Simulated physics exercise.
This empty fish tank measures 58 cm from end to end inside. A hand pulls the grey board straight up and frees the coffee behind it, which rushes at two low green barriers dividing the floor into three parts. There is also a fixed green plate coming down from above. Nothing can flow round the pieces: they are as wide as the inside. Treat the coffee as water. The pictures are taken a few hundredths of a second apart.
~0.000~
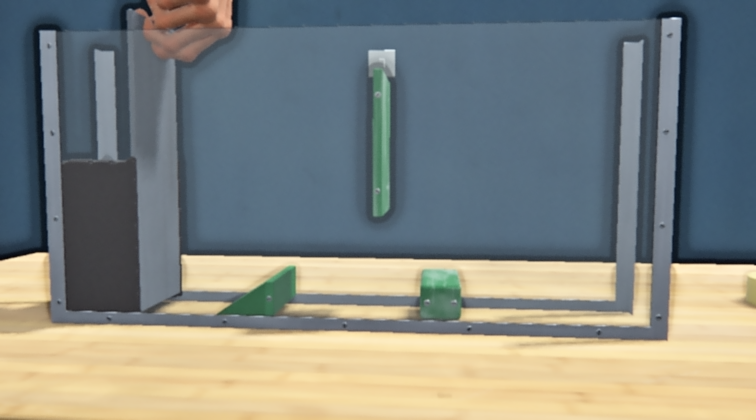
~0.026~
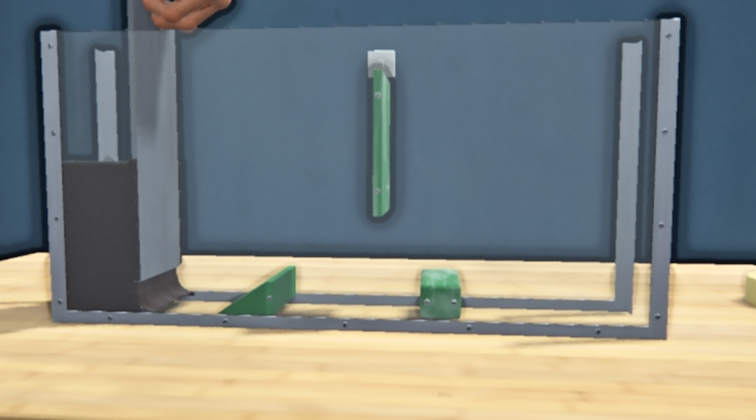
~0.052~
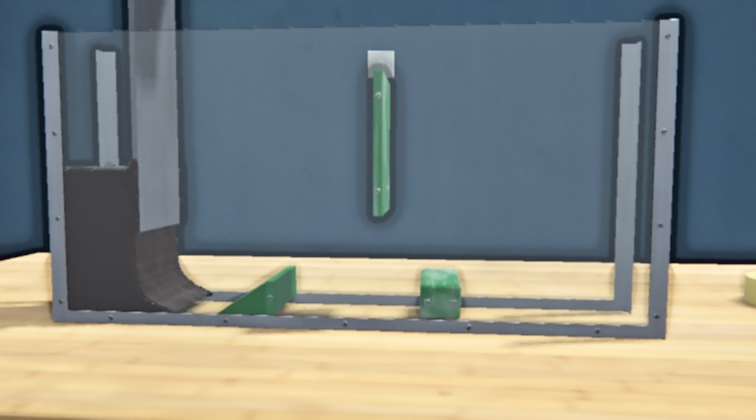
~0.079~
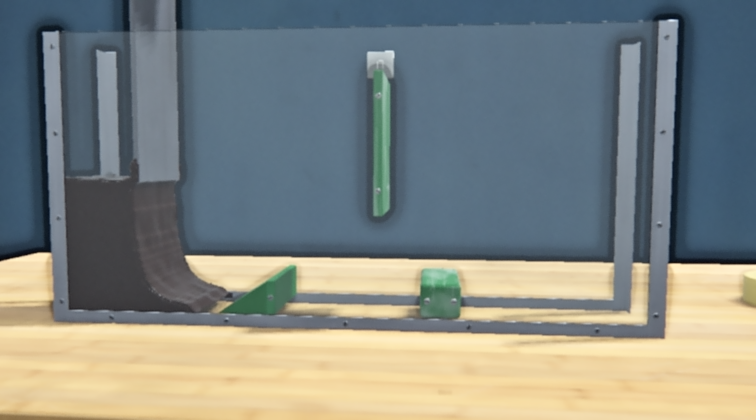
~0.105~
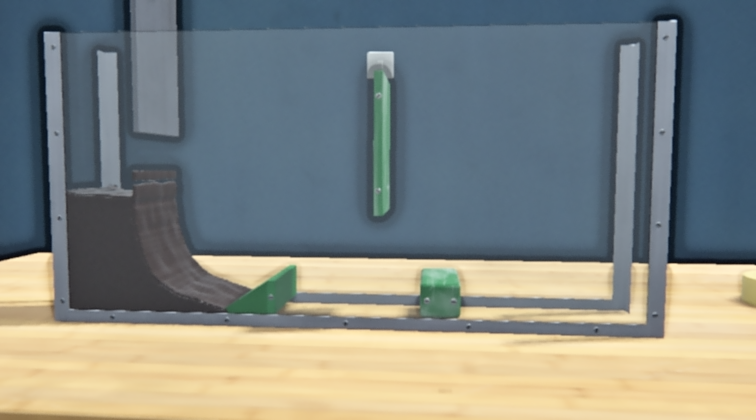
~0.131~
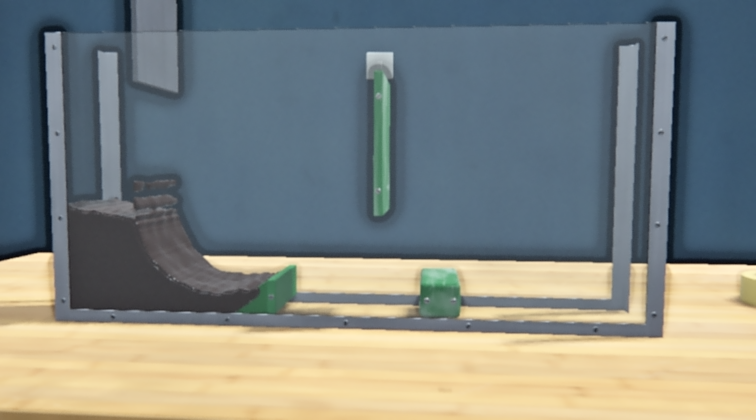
A clear-fronted tank with a grey metal frame stands on a pale wooden table before a dark blue wall, seen from the front by a still camera. Dark brown liquid fills its left end behind a grey board, with a green ramp and a green block on the floor and a green bar hanging above. A hand draws the board straight up, and the liquid pours out rightward beneath it, sinking at the left and running onto the ramp.
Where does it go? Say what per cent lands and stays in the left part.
About 42 per cent.
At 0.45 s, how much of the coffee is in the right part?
About 22 per cent.
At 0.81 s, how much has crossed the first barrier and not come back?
About 56 per cent.
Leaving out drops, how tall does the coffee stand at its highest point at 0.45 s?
About 5.0 cm.
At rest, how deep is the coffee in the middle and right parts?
About 2.5 cm and 1.5 cm.
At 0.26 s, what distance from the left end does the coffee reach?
About 34 cm.
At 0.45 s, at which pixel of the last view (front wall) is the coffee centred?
At about (313, 297).
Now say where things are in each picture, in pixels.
In the first frame, level at the left end (69, 162); front at (134, 309); board bottom (138, 311); the first barrier (ramped) has its top at (269, 284); the second barrier (broad) has its top at (441, 288).
In the second frame, level at the left end (70, 164); front at (151, 310); board bottom (137, 280).
In the third frame, level at the left end (71, 170); front at (171, 310); board bottom (137, 231).
In the fourth frame, level at the left end (73, 180); front at (195, 310); board bottom (136, 180).
In the fifth frame, level at the left end (74, 195); front at (219, 310); board bottom (136, 130).
In the sixth frame, level at the left end (75, 209); front at (231, 310); the board is clear.
After 0.26 s 27 per cent is beyond the first barrier and 0 beyond the second.
After 0.45 s 52 per cent is beyond the first barrier and 22 beyond the second.
After 0.81 s 56 per cent is beyond the first barrier and 27 beyond the second.
In the end the left part holds 43, the middle 31 and the right 26 per cent.
